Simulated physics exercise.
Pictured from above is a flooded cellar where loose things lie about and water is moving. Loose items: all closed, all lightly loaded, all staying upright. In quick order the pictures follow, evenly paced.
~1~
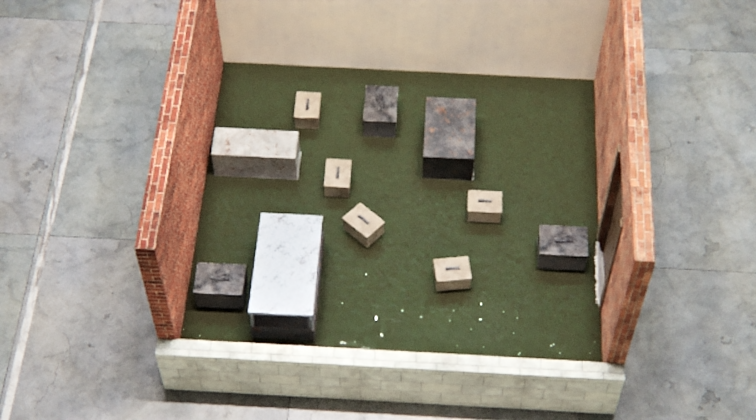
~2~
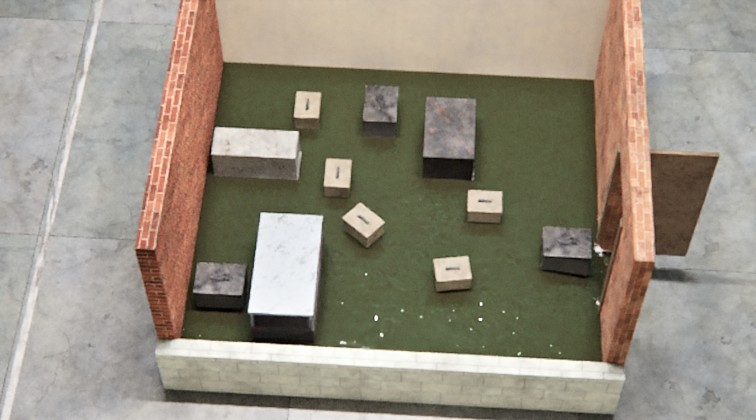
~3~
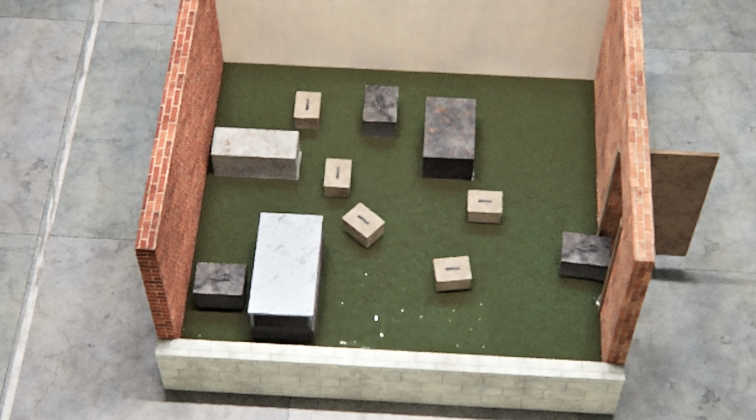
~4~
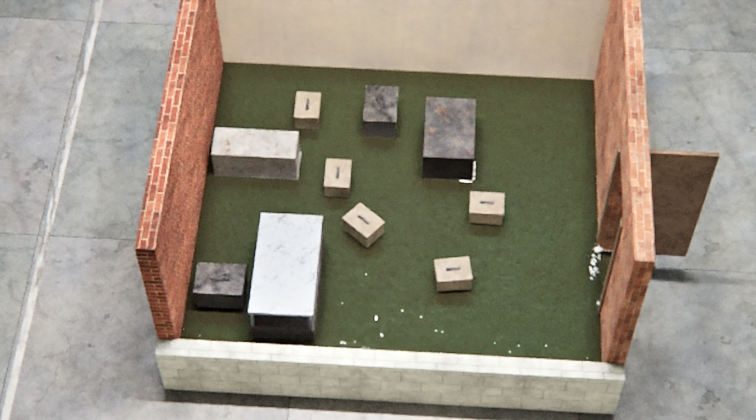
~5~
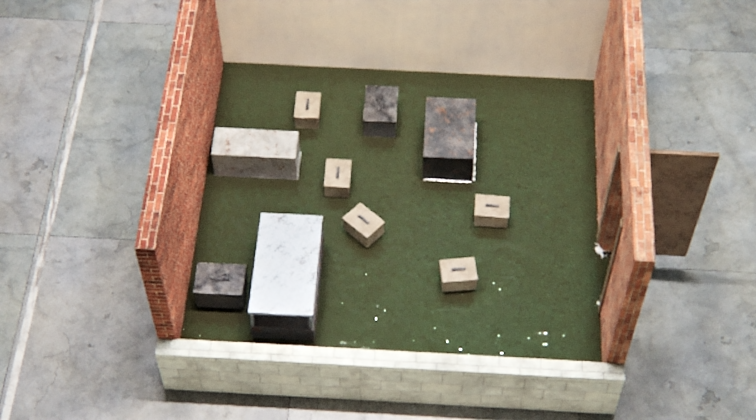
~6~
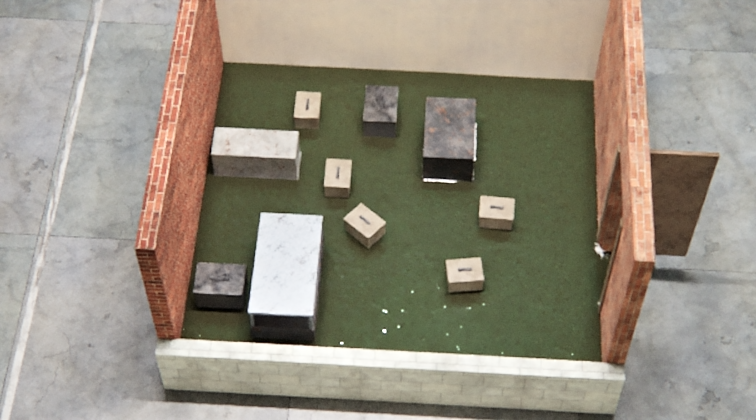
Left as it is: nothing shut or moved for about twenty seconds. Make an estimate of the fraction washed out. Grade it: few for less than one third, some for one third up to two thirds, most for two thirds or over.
Grade: Some.
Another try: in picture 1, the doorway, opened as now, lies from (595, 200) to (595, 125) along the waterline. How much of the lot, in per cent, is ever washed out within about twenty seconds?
Estimate: Near 60 %.
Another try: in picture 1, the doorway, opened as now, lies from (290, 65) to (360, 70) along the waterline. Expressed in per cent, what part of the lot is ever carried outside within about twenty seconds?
Some 50 per cent of the things, roughly.
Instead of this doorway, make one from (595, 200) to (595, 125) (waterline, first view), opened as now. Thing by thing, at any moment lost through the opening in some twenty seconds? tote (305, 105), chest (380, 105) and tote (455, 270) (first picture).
In turn: Still in, yes, out.
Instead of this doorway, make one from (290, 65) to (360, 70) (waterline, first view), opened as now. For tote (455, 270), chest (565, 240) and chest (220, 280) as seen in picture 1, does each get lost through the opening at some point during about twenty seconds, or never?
Taking them one after another, held back, then held back, then held back.
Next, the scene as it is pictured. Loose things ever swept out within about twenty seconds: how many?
The figure is 4.
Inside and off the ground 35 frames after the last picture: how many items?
That would be 5.
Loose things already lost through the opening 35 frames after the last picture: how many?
The number works out to 3.
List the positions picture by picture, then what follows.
A tote at (485, 201) floats; a tote at (453, 269), afloat; 0 of 8 have shifted, in the first frame.
A tote at (485, 201), afloat; a tote at (453, 269), afloat; 0 of 8 have shifted, in the second frame.
A tote at (485, 201), afloat; a tote at (453, 269), afloat; 1 of 8 have shifted, in the third frame.
A tote at (487, 203), afloat; a tote at (453, 269), afloat; 1 of 8 have shifted, in the fourth frame.
A tote at (492, 206) floats, close to its start; a tote at (459, 270) floats, close to its start; 3 of 8 have shifted, in the fifth frame.
A tote at (497, 208) floats, close to its start; a tote at (465, 270) floats, close to its start; 3 of 8 have shifted, in the sixth frame.
A moment on, 1 of 8 are out; 7 afloat.
Next, 3 of 8 are out; 5 afloat.
Later, 3 of 8 are out; 5 afloat.
In the end, 4 of 8 are out; 4 afloat.
